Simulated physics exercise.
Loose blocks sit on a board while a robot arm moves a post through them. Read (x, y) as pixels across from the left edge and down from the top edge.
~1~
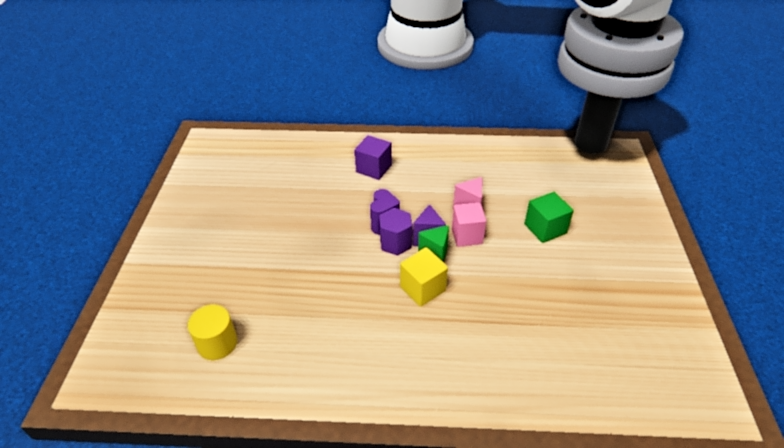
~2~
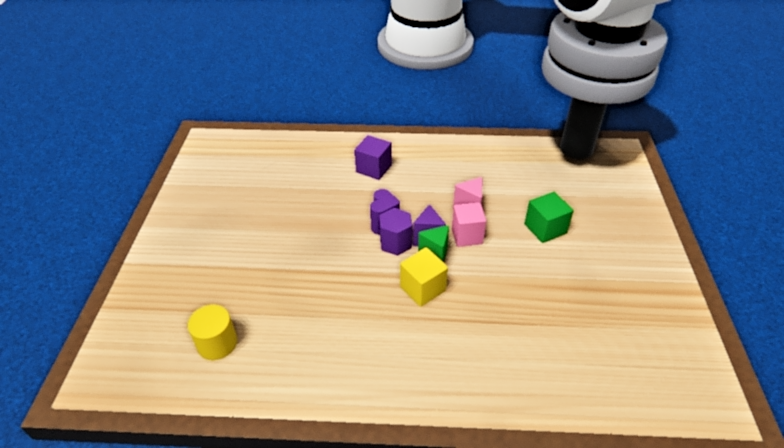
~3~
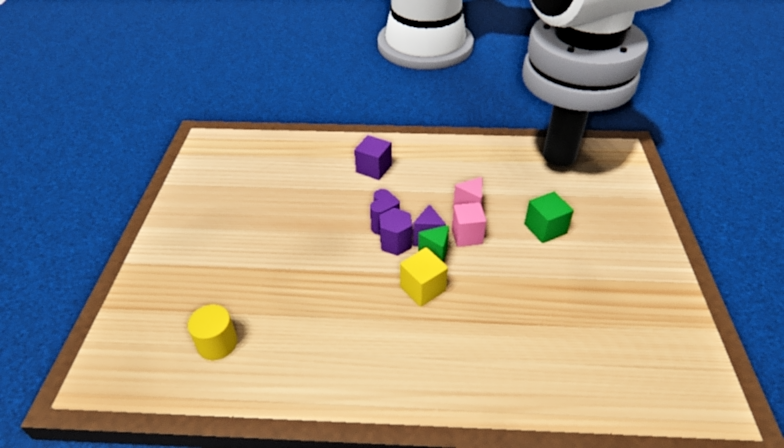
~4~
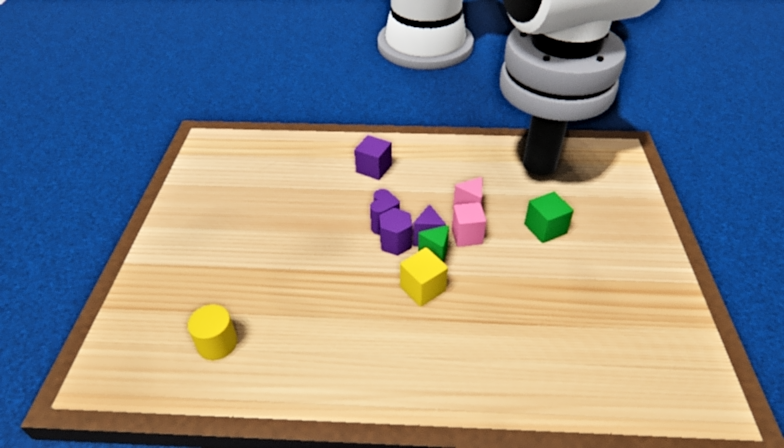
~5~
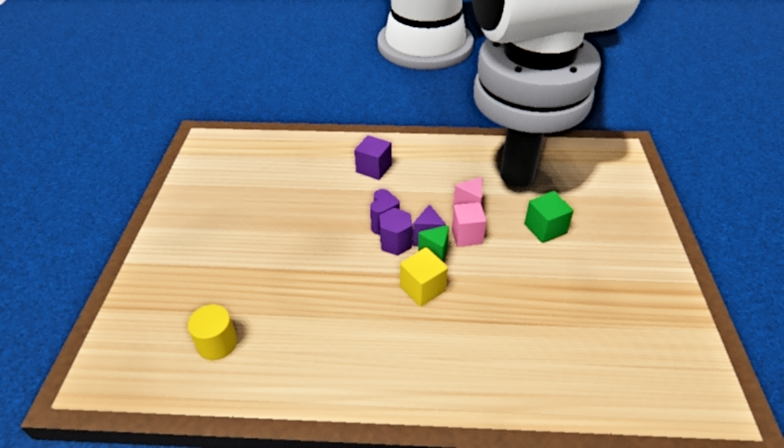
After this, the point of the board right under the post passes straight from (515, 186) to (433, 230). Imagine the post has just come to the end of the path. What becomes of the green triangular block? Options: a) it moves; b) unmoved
My pick is b.
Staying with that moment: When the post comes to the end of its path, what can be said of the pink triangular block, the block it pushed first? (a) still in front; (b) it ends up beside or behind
I'll go with a - still in front.
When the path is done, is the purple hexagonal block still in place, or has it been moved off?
The purple hexagonal block will be pushed away from where it stands.
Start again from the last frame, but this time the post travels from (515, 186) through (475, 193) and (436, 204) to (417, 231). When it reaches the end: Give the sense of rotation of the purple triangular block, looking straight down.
Spins counterclockwise.
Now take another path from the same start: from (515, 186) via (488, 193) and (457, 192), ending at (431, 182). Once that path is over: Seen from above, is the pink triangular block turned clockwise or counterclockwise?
Anticlockwise.
What follows on the original path. One third of the way, post (490, 191); pink triangular block (468, 189), turned 15° anticlockwise.
Two thirds of the way, post (462, 205); purple triangular block (426, 220), turned 15° anticlockwise; pink square piece (468, 215), turned 20° anticlockwise; pink triangular block (442, 203), turned 50° anticlockwise.
At the end, post (433, 220); purple hexagonal block (371, 227), turned 40° clockwise; purple triangular block (403, 237), turned 50° anticlockwise; green triangular block in place; pink square piece (467, 219), turned 30° anticlockwise; pink triangular block (411, 219), turned 50° anticlockwise.
